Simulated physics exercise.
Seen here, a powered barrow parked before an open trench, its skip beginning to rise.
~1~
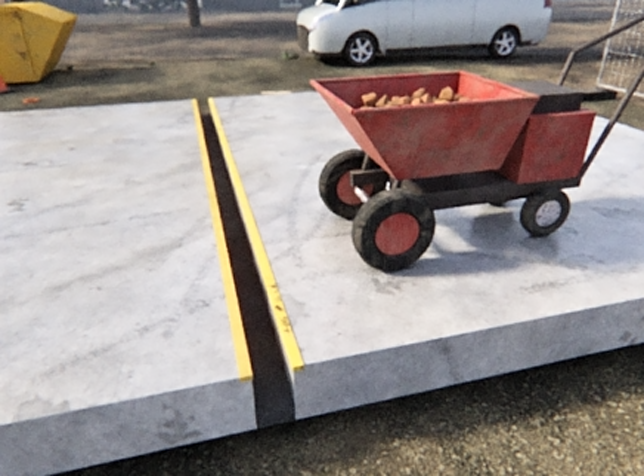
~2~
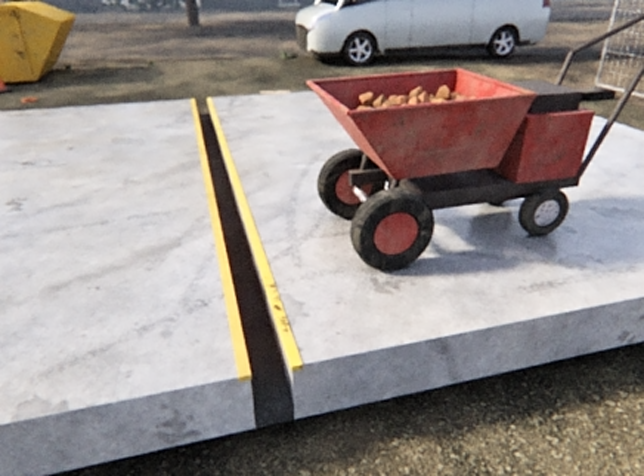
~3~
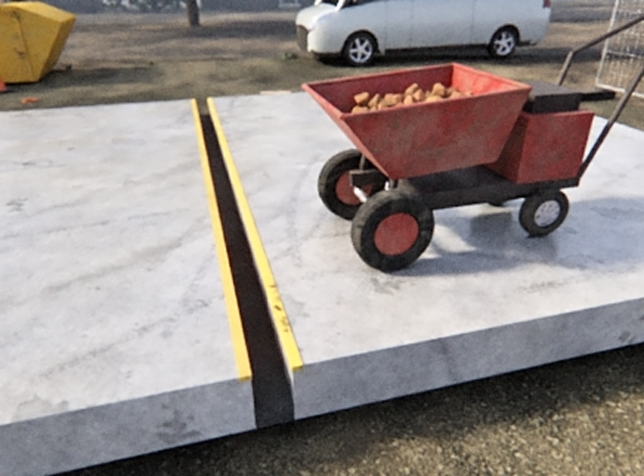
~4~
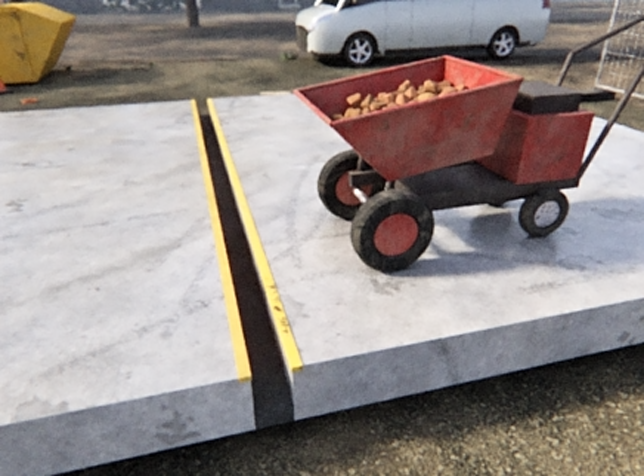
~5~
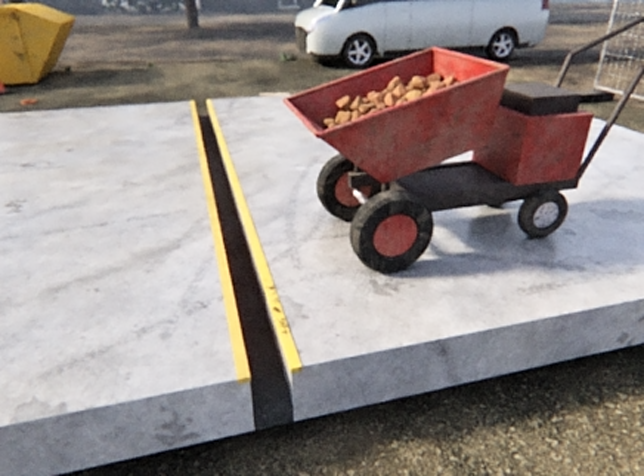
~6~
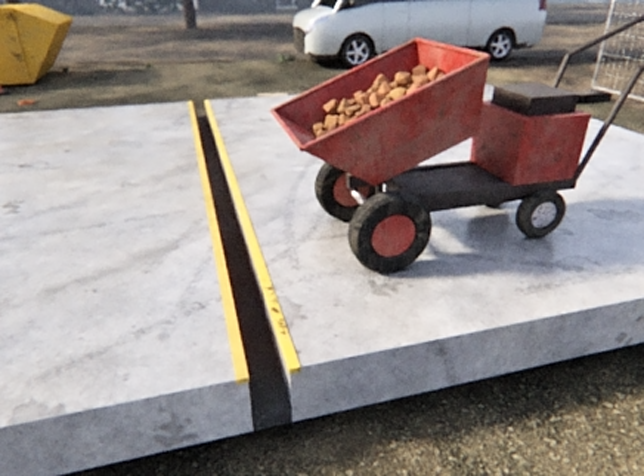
The video shows a red powered barrow loaded with brownish clods standing still on a pale slab beside a narrow, yellow-edged trench, as its skip tilts forward to the left, slightly at first and then clearly, its rear rising.
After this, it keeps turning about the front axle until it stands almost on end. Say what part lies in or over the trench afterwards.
The trench takes only the smaller part.
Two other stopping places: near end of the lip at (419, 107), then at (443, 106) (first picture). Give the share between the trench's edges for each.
The first gives 20 %, the second 20 %.
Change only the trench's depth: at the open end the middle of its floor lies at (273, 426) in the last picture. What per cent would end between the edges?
Roughly 50 in a hundred.
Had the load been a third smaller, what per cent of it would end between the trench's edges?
It comes to 40 per cent or so.
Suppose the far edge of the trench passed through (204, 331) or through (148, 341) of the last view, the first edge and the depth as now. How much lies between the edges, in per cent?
Roughly 70 per cent, and 90 per cent.
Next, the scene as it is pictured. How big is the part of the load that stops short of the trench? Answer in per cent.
Roughly 0 in a hundred.
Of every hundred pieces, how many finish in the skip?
Some 30 per cent.
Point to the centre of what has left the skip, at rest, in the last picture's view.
Close to (225, 255).
Soon, skip tipped steeply; all in the skip.
A while on, skip tipped right over; most in the skip; a small part in or heaped over the trench; a small part beyond it.
Towards the end, skip tipped right over; about a quarter in the skip; about a third in or heaped over the trench; about a third beyond it.
Finally, skip tipped right over; about a quarter in the skip; about a third in or heaped over the trench; about a third beyond it.
